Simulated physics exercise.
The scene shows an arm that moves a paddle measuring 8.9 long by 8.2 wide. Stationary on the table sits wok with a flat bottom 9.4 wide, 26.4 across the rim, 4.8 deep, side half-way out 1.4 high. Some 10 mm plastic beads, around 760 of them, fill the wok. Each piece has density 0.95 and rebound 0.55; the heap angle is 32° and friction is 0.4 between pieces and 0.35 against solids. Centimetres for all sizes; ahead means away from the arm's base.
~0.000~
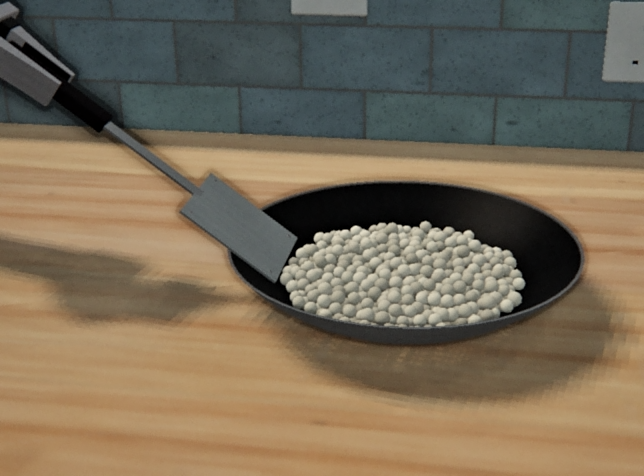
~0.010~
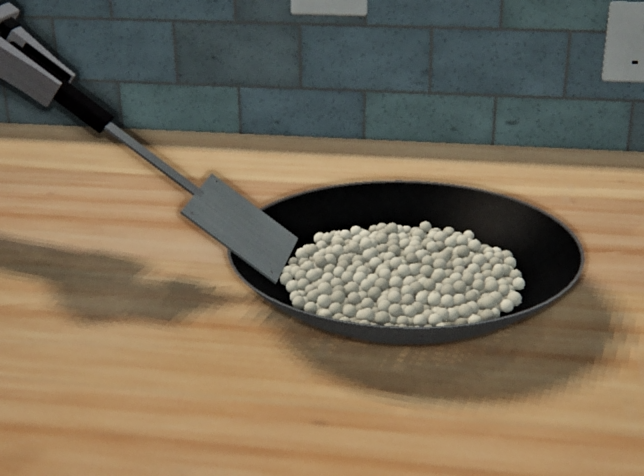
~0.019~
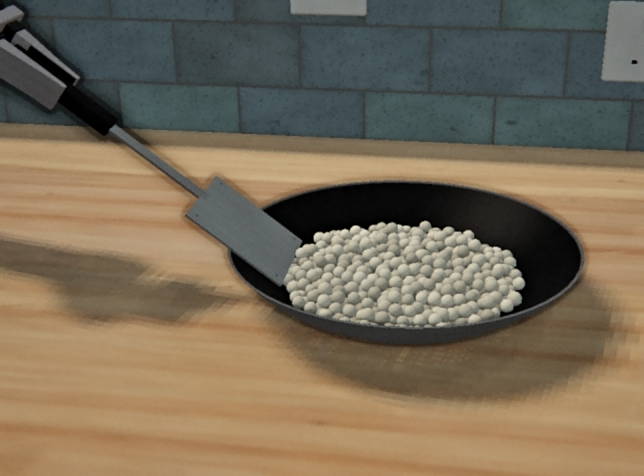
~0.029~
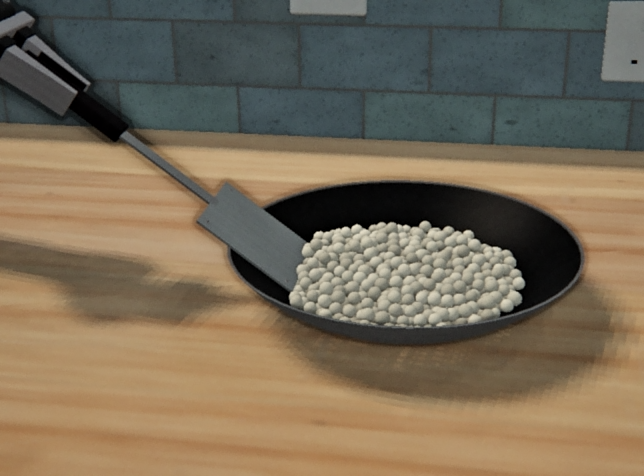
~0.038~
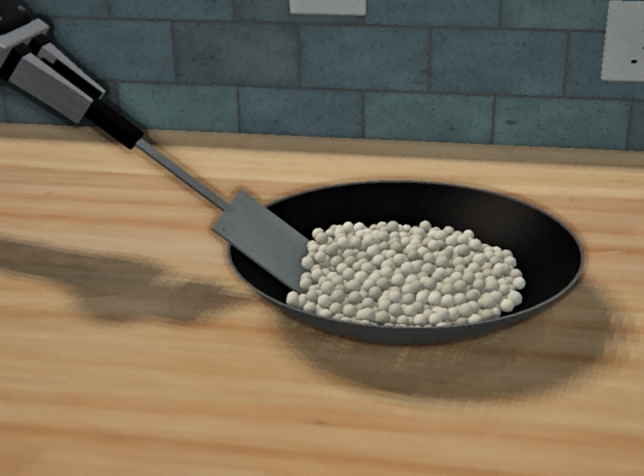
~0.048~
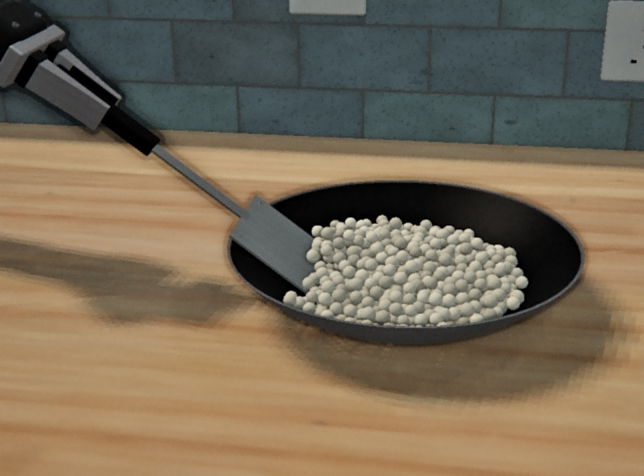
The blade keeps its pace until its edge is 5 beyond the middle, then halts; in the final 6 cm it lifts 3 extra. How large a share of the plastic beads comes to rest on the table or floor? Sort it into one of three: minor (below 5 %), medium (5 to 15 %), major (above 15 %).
Major, above 15 %.
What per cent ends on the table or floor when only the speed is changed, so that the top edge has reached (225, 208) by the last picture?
That share would be some 5 percent.
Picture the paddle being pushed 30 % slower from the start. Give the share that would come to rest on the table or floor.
I'd expect near 10 per cent.
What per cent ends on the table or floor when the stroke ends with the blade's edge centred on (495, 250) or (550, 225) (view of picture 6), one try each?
First try about 35 percent, second about 45 percent.
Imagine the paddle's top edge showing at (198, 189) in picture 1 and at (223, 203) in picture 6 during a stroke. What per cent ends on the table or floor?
I'd put it at roughly 5 per cent.
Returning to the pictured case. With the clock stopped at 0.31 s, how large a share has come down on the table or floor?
About 15 per cent.
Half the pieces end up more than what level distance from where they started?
The value is roughly 4 cm.
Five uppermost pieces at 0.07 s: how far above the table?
Height: Approx. 6 cm.
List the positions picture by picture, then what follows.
The first picture shows paddle top edge at (196, 192), sloping 37°; upper third of the load around (405, 265), from x 285 to 520, top at y 225; 760 in the wok.
The second picture shows paddle top edge at (196, 192), sloping 37°; upper third of the load around (405, 265), from x 285 to 520, top at y 225.
The third picture shows paddle top edge at (201, 195), sloping 37°; upper third of the load around (405, 265), from x 290 to 520, top at y 225.
The fourth picture shows paddle top edge at (212, 201), sloping 37°; upper third of the load around (403, 265), from x 295 to 520, top at y 225.
The fifth picture shows paddle top edge at (227, 208), sloping 37°; upper third of the load around (398, 262), from x 295 to 520, top at y 225.
The sixth picture shows paddle top edge at (243, 215), sloping 37°; upper third of the load around (398, 259), from x 290 to 520, top at y 220; 760 in the wok.
After 0.07 s, sloping 37°, highest piece 6 above the table; 760 in the wok.
After 0.09 s, sloping 37°, highest piece 7 above the table; 760 in the wok.
After 0.31 s, sloping 37°, highest piece 10 above the table; 581 in the wok, 104 on the table or floor, 75 on the blade or in flight.
After 1.36 s, sloping 37°, highest piece 5 above the table; 579 in the wok, 181 on the table or floor.
At rest, 579 in the wok, 181 on the table or floor. That is 24 % on the table or floor.
